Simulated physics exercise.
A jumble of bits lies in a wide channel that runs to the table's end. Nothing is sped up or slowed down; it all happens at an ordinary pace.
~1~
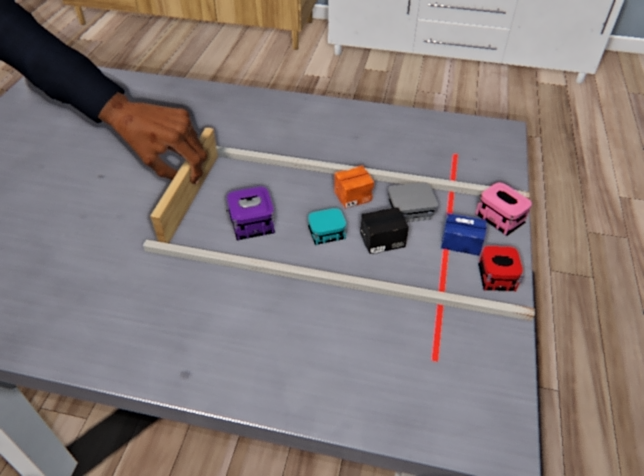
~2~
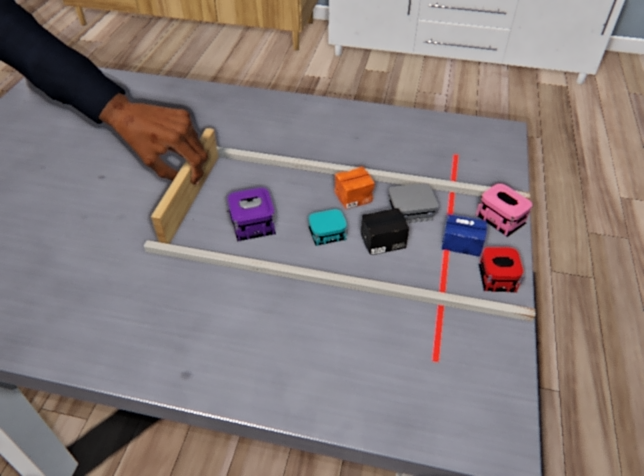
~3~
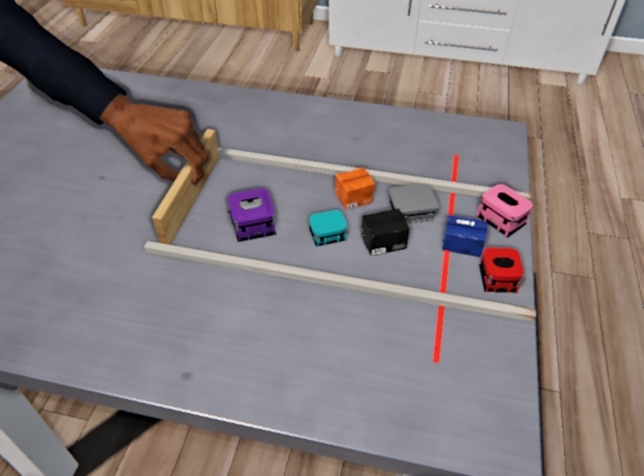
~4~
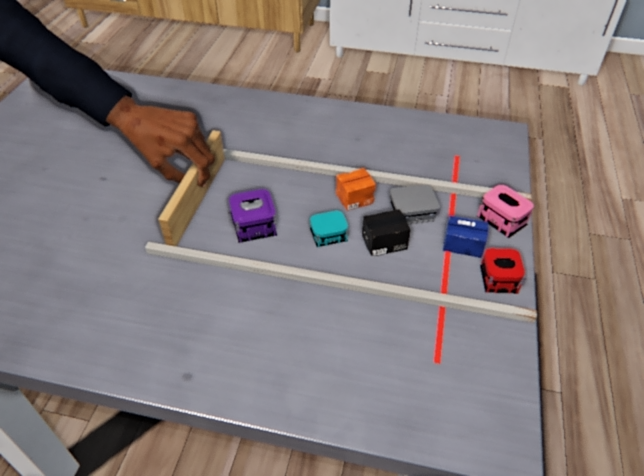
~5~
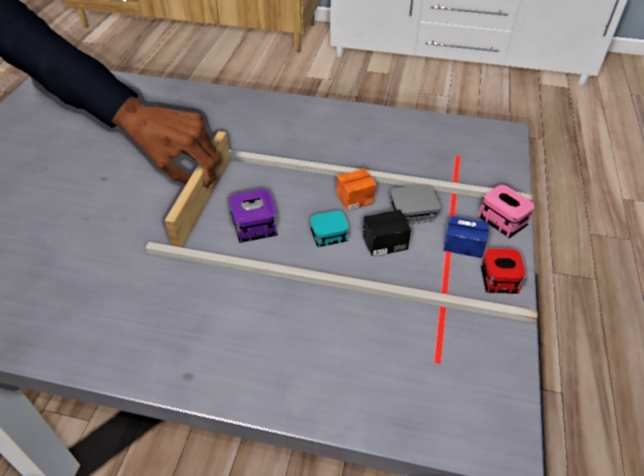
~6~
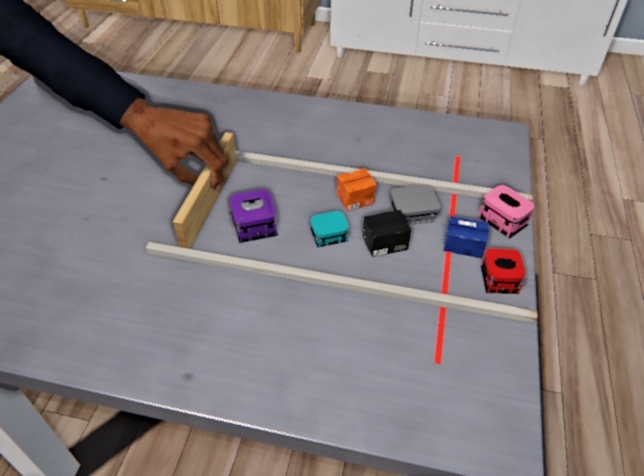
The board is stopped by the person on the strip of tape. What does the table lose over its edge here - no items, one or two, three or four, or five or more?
It loses three or four items.
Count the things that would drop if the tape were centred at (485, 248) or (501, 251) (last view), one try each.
Counts per try: 6; 6.
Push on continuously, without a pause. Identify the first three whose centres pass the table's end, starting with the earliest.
Order, earliest first: The red case; the pink case; the black box.
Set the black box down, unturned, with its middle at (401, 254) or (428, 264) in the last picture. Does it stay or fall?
Taking the two spots in turn, it stays put and then stays put.
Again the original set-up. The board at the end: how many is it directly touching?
That number would be 2.
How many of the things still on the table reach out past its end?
That would be 0.
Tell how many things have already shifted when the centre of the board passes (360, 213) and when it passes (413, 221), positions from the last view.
At the one place 6, at the other 8.
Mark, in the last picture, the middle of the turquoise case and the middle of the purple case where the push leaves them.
In the last picture, roughly (510, 266) and (471, 258).
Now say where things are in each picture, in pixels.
Pink case (504, 208); red case (500, 269); blue box (464, 234); board (188, 183); tape (447, 240), in the first picture.
Red case (500, 270); turquoise case (328, 228), in the second picture.
Blue box (464, 236); orange box (355, 189), in the third picture.
Pink case (506, 210); purple case (253, 215), in the fourth picture.
Red case (502, 271); grey case (414, 205), in the fifth picture.
Pink case (506, 211); red case (502, 271); blue box (466, 237); board (208, 189); tape (450, 242), in the sixth picture.
Soon after, none off yet; pink case at rest near (506, 211); red case at rest near (502, 271); blue box at rest near (466, 237).
After that, none off yet; pink case at rest near (506, 211); red case at rest near (502, 271); blue box displaced about its own width near (496, 242).
In the end, the number that fall off is three or four; gone, black box, blue box, red case and pink case.
